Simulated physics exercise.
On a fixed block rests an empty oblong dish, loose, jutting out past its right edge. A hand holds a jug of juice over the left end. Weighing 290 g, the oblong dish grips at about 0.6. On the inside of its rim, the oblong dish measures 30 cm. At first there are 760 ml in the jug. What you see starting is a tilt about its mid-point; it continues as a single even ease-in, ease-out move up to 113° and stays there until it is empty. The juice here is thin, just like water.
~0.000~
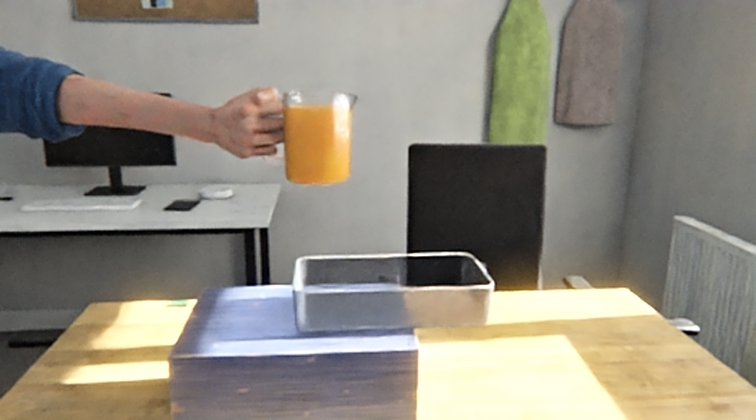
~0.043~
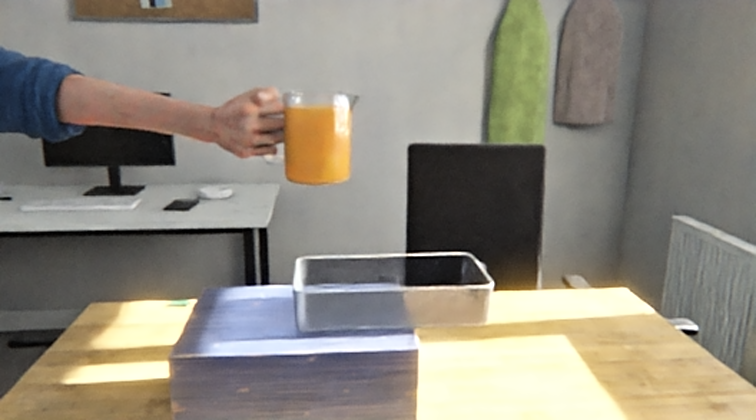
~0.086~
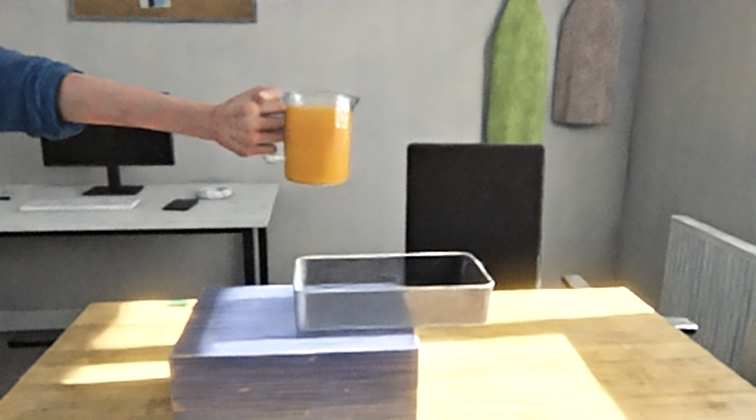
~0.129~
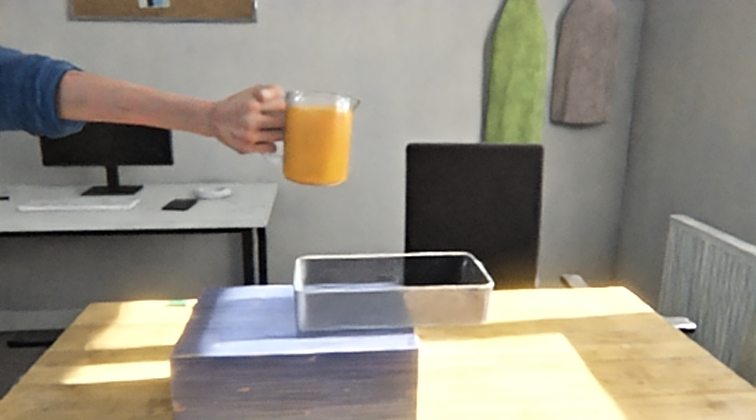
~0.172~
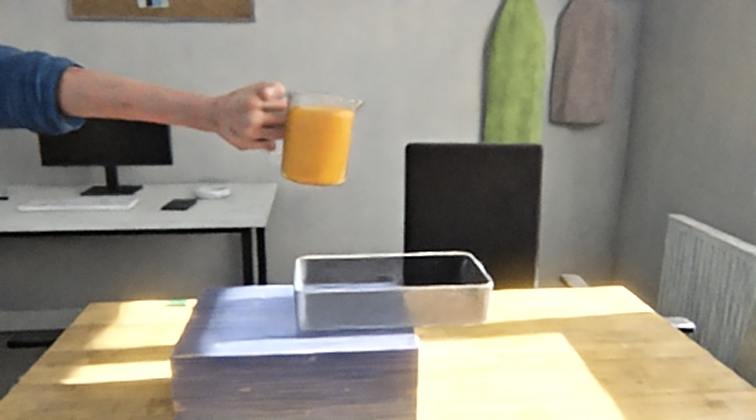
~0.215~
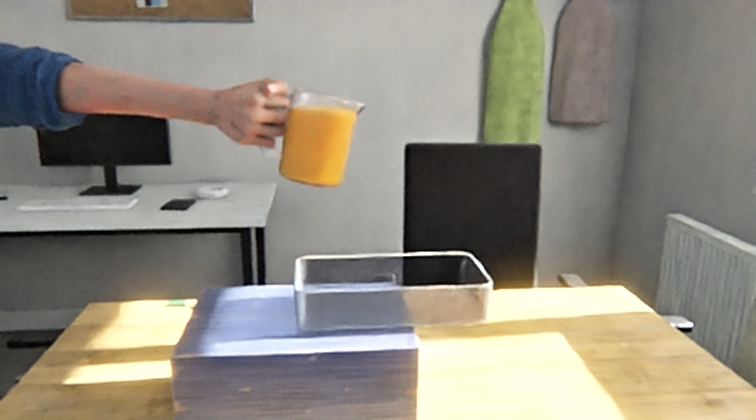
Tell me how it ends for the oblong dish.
The dish falls over.
By 0.62 s the tilt is 72° and 81 per cent is still to pour; the oblong dish lies level with 2 per cent in it.
By 0.91 s the tilt is 108° and 25 per cent is still to pour; the oblong dish leans 22° with 37 per cent in it.
By 1.22 s the tilt is 113° and 1 per cent is still to pour; the oblong dish leans 96° with 4 per cent in it.
By 1.55 s the tilt is 113° and 0 per cent is still to pour; the oblong dish leans 135° with 0 per cent in it.
At rest the oblong dish leans 180° with 0 per cent in it.
